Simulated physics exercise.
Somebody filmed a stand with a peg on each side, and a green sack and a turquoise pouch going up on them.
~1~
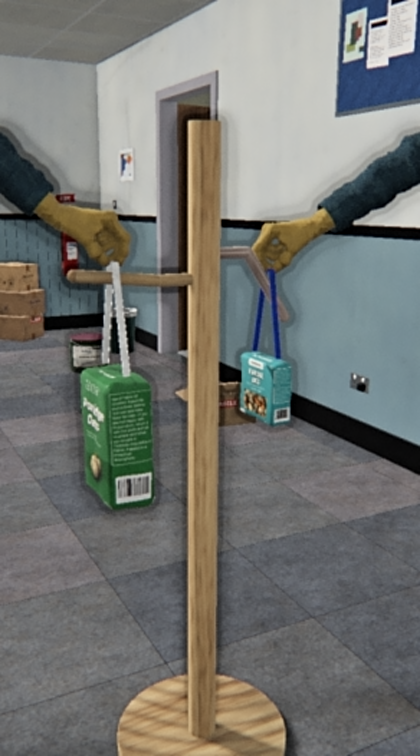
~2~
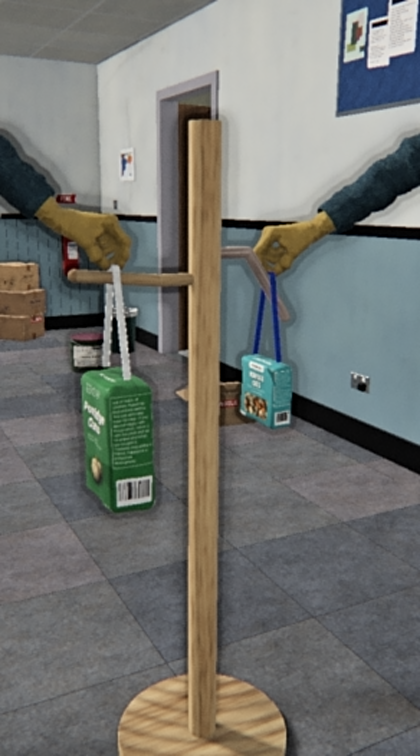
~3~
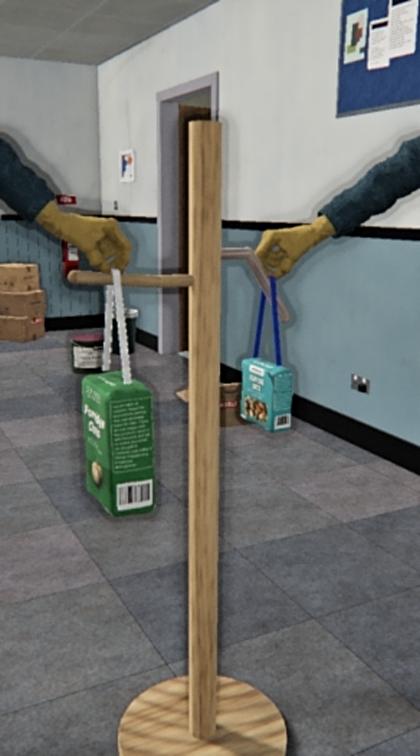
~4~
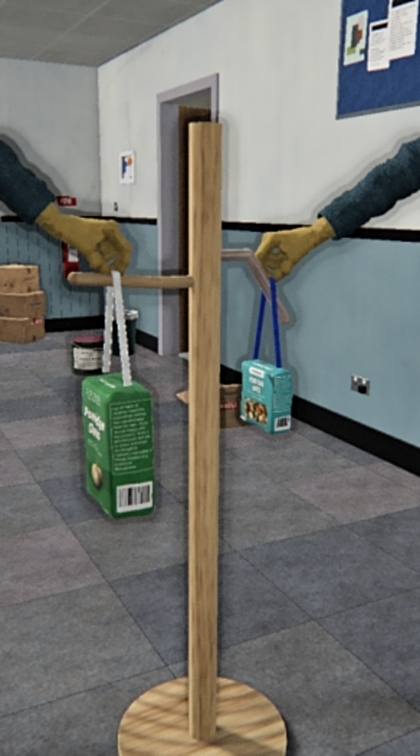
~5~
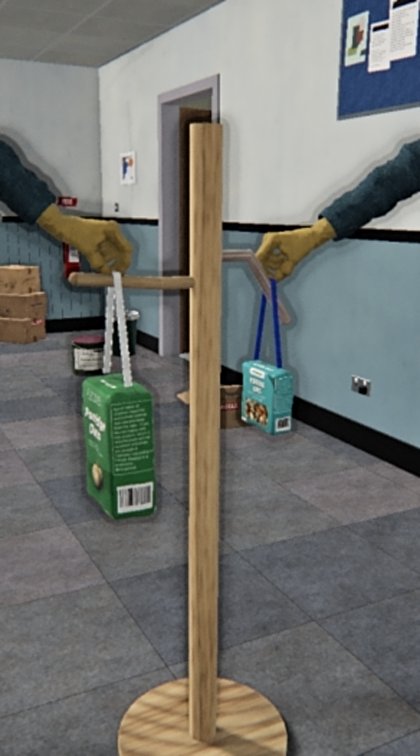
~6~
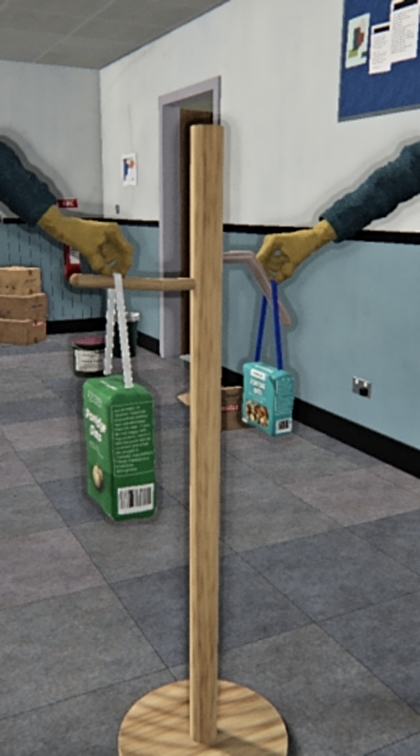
At first, two gloved hands reach in from either side of a wooden stand, the left one holding a green package by a pale cord at a level peg, the right one a turquoise package by a blue cord at a sloping peg. Both packages then shift very slightly, and the hands still grip the cords.
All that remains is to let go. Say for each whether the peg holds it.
The green sack holds on, the turquoise pouch comes down.
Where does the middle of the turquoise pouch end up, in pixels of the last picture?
At about (312, 726).
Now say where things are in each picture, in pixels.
The first picture shows green sack (117, 436); turquoise pouch (265, 388); left peg tip (74, 276); right peg tip (284, 317).
The second picture shows green sack (118, 439); turquoise pouch (266, 391).
The third picture shows green sack (118, 443); turquoise pouch (266, 395).
The fourth picture shows green sack (118, 445); turquoise pouch (266, 396).
The fifth picture shows green sack (119, 445); turquoise pouch (267, 397).
The sixth picture shows green sack (119, 447); turquoise pouch (267, 399); left peg tip (77, 281), about level; right peg tip (286, 321), sloping steeply down.
Then, 0.26 s past the final frame, green sack on its peg near (120, 446); turquoise pouch falling near (266, 478).
Then, 0.46 s past the final frame, green sack on its peg near (123, 449); turquoise pouch on the floor near (262, 692).
Then, 0.68 s past the final frame, green sack on its peg near (127, 449); turquoise pouch on the floor near (310, 727).
When it is over, green sack on its peg near (125, 449); turquoise pouch on the floor near (312, 726). The green sack remains on its peg and the turquoise pouch slips off its peg.
